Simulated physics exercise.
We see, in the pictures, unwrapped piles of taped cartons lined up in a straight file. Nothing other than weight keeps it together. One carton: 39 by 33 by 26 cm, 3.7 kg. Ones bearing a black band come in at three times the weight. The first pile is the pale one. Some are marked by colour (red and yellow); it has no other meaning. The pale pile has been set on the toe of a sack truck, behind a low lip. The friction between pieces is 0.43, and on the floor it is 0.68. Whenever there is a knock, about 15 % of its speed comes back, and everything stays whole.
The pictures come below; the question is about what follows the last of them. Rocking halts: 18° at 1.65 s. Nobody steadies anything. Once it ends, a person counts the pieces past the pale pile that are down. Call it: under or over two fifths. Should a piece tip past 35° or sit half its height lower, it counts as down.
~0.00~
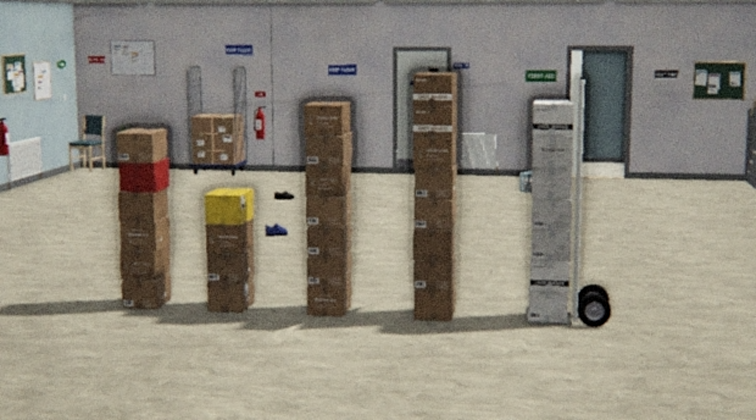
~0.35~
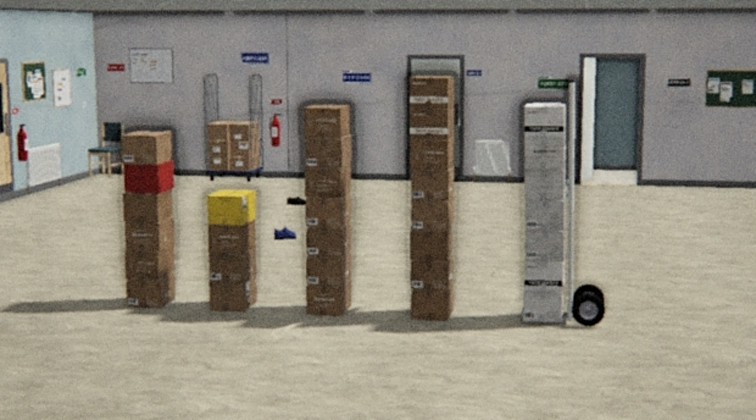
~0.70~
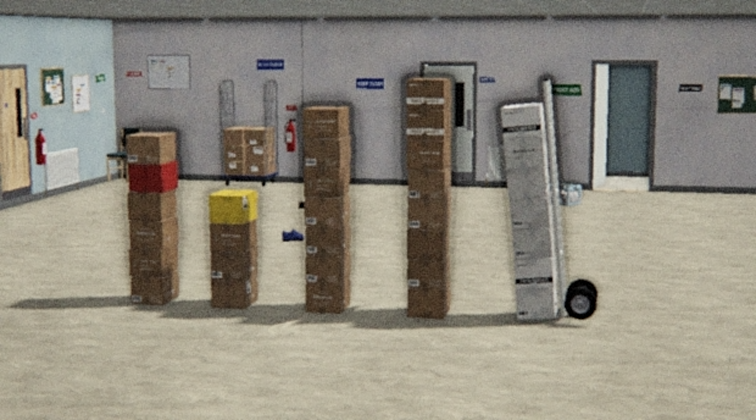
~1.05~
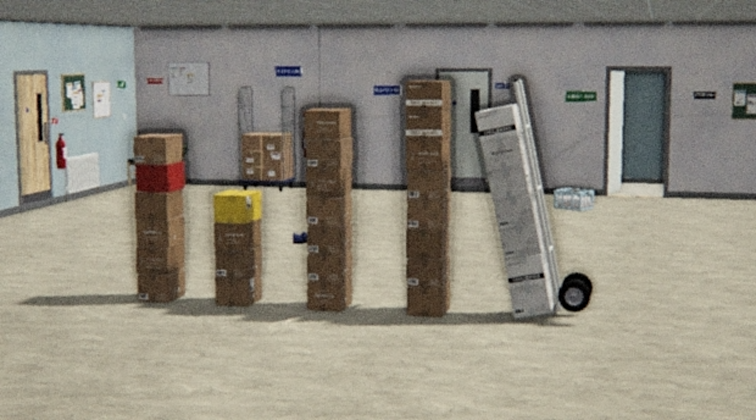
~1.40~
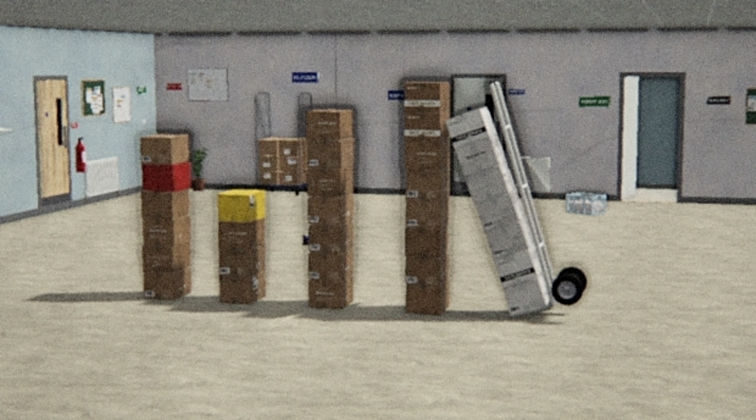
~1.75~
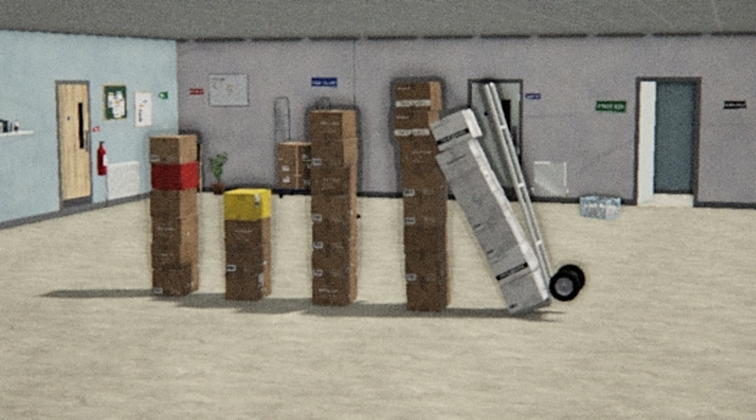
Over.
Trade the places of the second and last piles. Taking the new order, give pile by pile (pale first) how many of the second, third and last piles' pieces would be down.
Pile by pile, you'd see second at 6, third at 7 and last at 8 down.
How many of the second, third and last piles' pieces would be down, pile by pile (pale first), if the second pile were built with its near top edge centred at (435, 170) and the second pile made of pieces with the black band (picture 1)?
Pile by pile that makes second 0, third 0, last 0.
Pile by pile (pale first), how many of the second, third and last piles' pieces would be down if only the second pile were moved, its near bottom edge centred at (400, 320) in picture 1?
Second 7, third 7, last 5 down.
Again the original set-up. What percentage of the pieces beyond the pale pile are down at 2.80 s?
It's 0 percent at that point.
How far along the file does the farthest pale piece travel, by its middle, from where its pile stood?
Some 210 centimetres along the file.
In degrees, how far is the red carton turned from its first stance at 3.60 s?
Near 15 degrees from where it started.
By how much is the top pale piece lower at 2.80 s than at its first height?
About 50 cm.
By 2.80 s, 7 of the pale pile down; none of the 25 other cartons down, 15 disturbed.
By 3.60 s, 7 of the pale pile down; 17 of the 25 other cartons down; red carton tilted 15°; yellow carton tilted 9°, 11 cm lower.
When it is over (5.2 s), 7 of the pale pile down; 25 of the 25 other cartons down; yellow carton on its side; red carton on its side. That is 100 per cent. In pixels of the last frame, middles, yellow carton near (103, 241), red carton near (14, 269).
